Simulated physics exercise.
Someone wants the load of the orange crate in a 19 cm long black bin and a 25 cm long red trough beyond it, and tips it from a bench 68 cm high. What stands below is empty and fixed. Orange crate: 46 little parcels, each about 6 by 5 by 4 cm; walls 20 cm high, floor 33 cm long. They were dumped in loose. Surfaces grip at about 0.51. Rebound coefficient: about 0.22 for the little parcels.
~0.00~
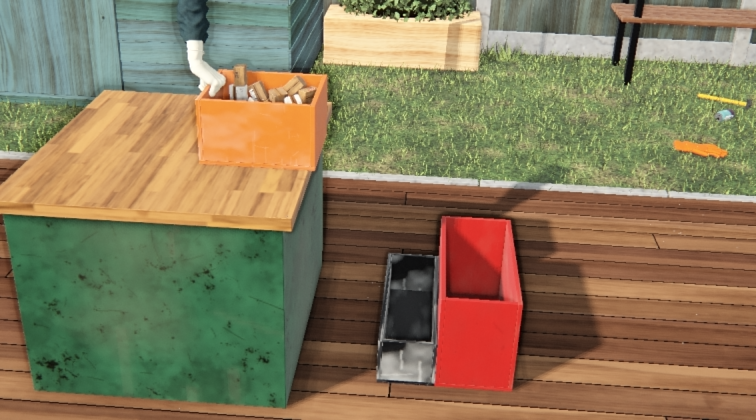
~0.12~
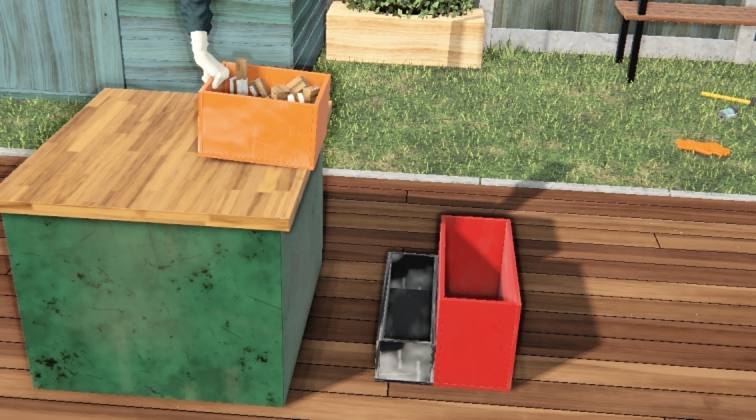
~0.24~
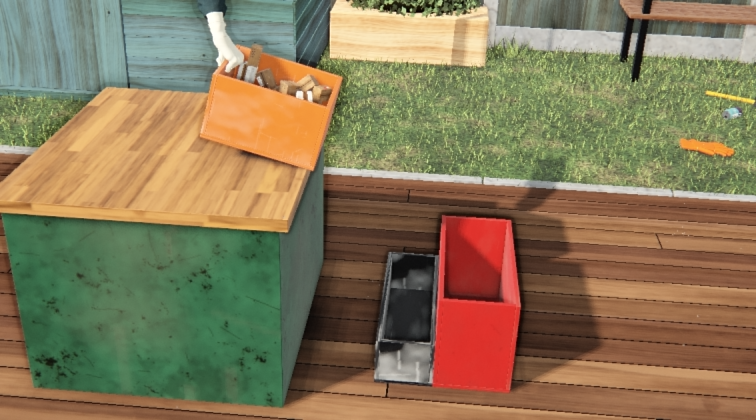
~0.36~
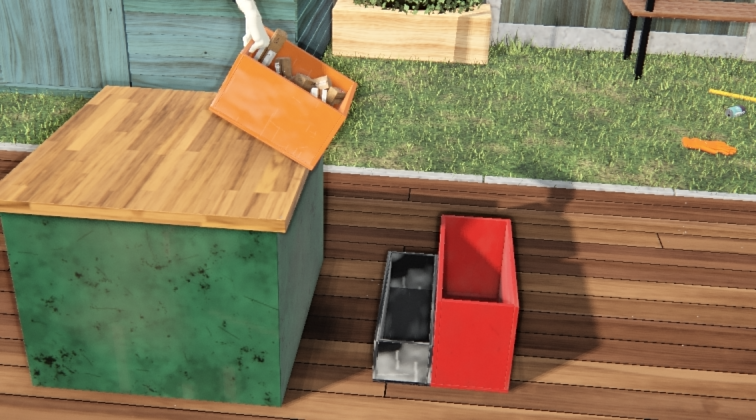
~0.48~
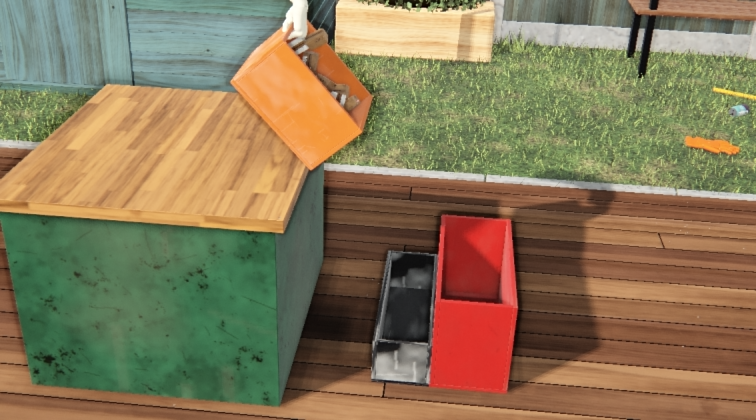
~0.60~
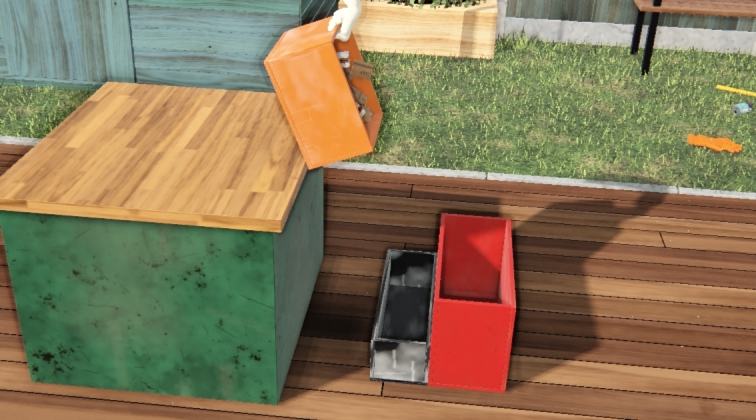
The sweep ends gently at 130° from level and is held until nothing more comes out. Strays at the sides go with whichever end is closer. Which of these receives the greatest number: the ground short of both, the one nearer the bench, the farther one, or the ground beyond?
The largest share ends in the first one: The black bin.
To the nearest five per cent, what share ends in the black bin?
Near 80 in a hundred.
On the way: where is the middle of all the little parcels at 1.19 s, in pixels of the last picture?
At about (406, 238).
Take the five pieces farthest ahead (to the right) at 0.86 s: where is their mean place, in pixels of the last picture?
Near (424, 193).
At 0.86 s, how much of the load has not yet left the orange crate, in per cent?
About 90 per cent.
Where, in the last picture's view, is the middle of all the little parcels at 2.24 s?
Near (407, 323).
After 0.86 s, tilt 108°; 41 still in the orange crate, 1 in the red trough and 4 in the air.
After 1.19 s, tilt 130°; 8 still in the orange crate, 6 in the black bin, 6 in the red trough, 1 on the ground short of the black bin and 25 in the air.
After 1.65 s, tilt 130°; 36 in the black bin, 7 in the red trough, 1 on the ground short of the black bin and 2 in the air.
Outcome (at 2.24 s), 37 in the black bin, 7 in the red trough and 2 on the ground short of the black bin.
